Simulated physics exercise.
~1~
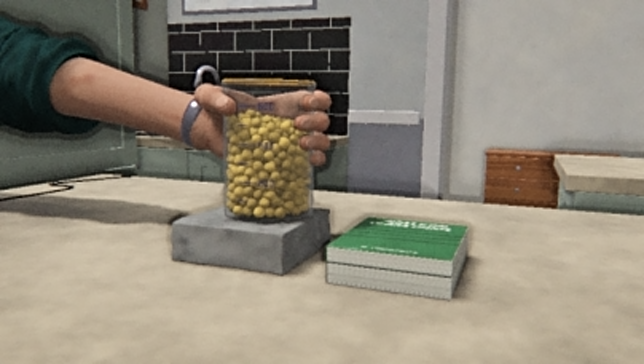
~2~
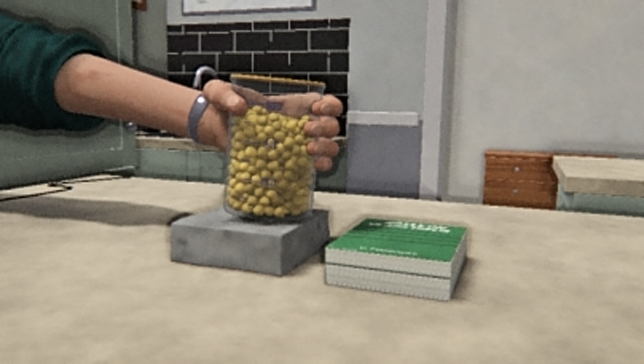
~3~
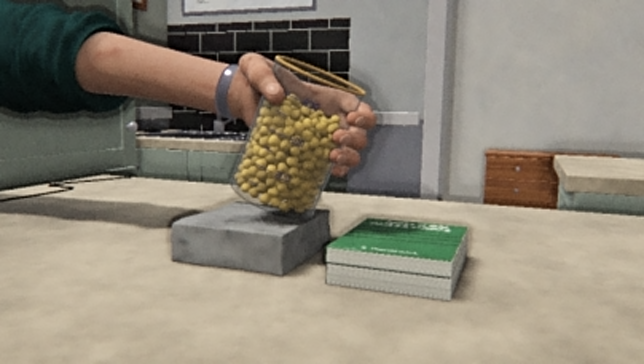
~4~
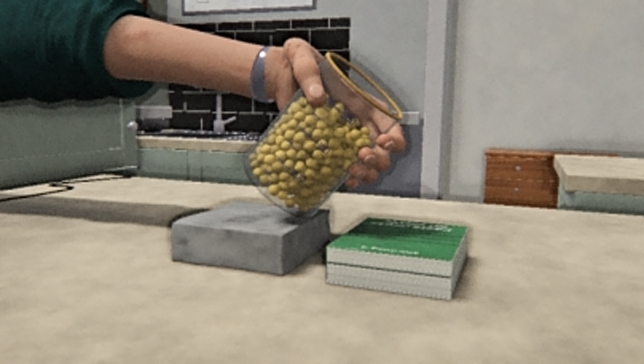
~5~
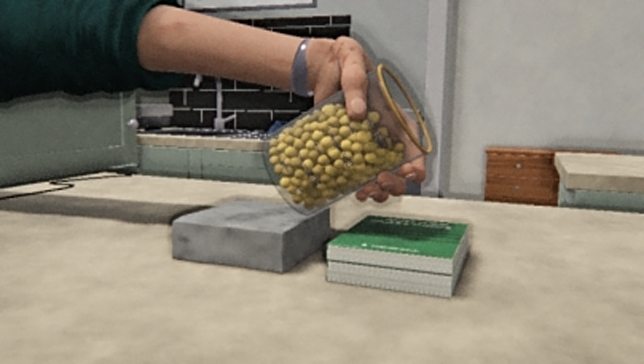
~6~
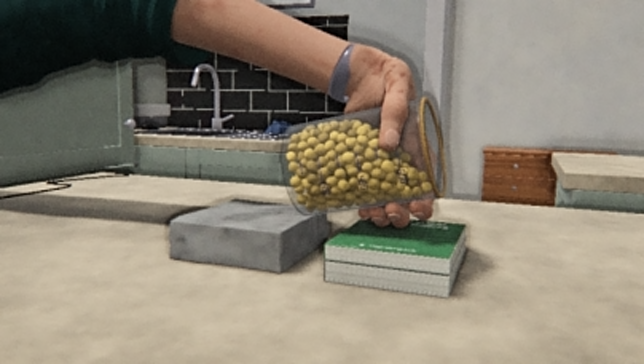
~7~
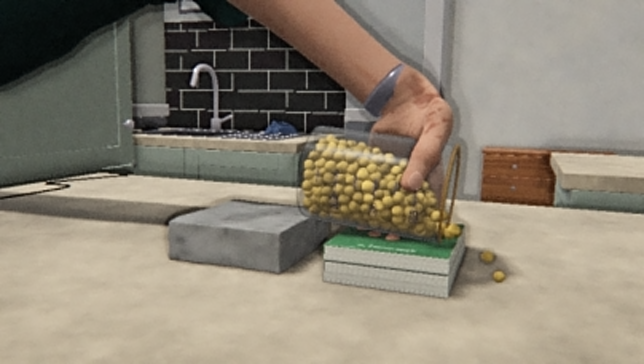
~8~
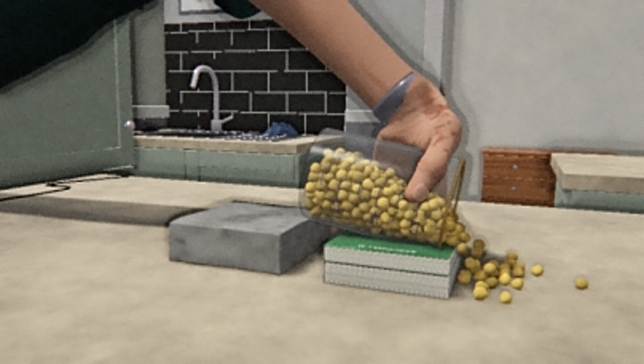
Clear open beaker of yellow balls being tipped rightward by a hand onto green-covered books, some balls spilling onto the table.
